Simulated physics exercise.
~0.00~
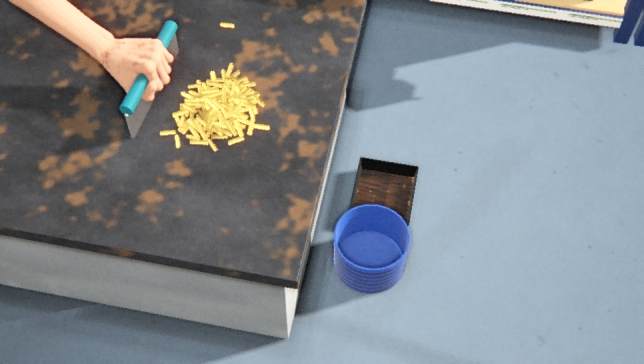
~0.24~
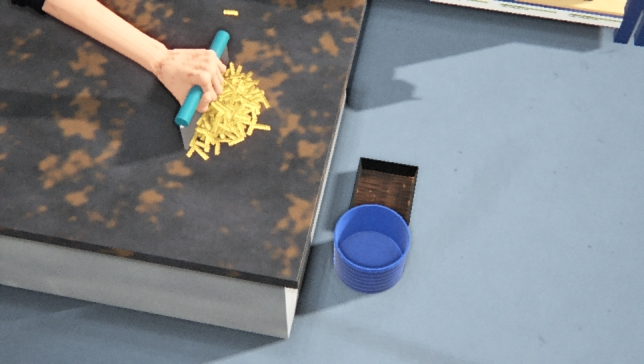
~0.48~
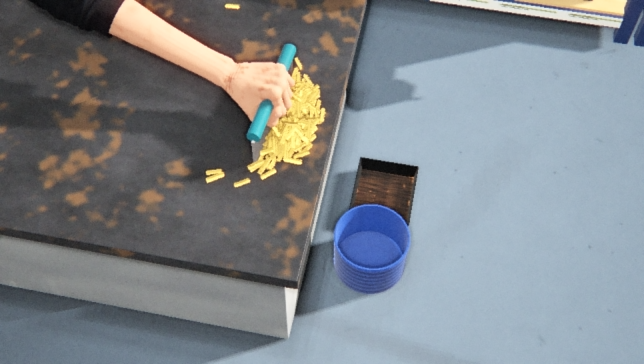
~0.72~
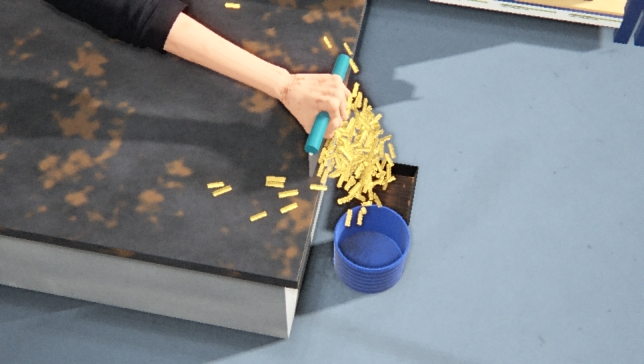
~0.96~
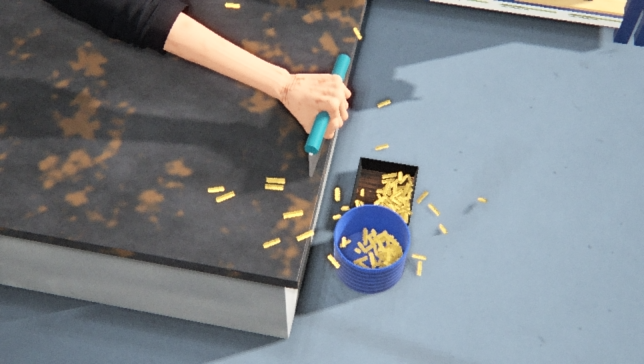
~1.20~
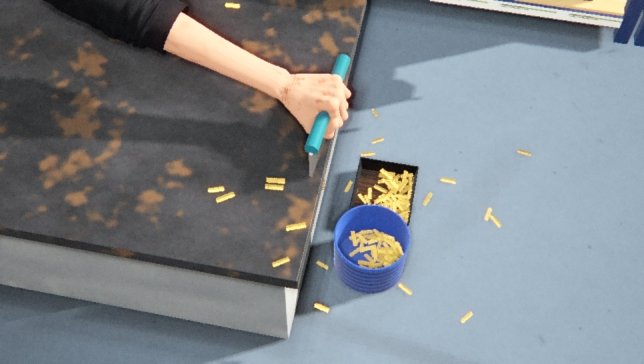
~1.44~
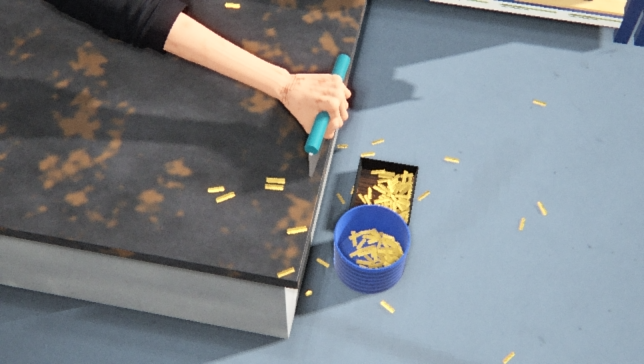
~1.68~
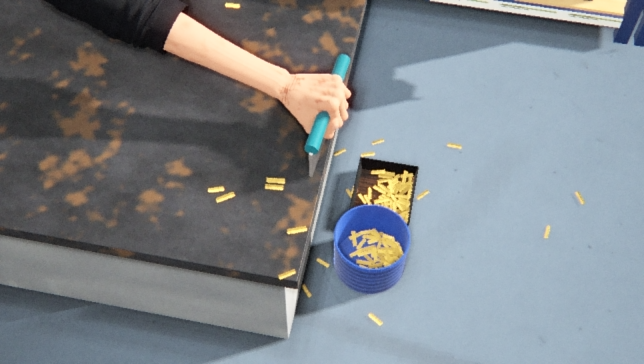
On a dark countertop, a hand scrapes yellow pasta rightward over the edge, mostly into two containers.
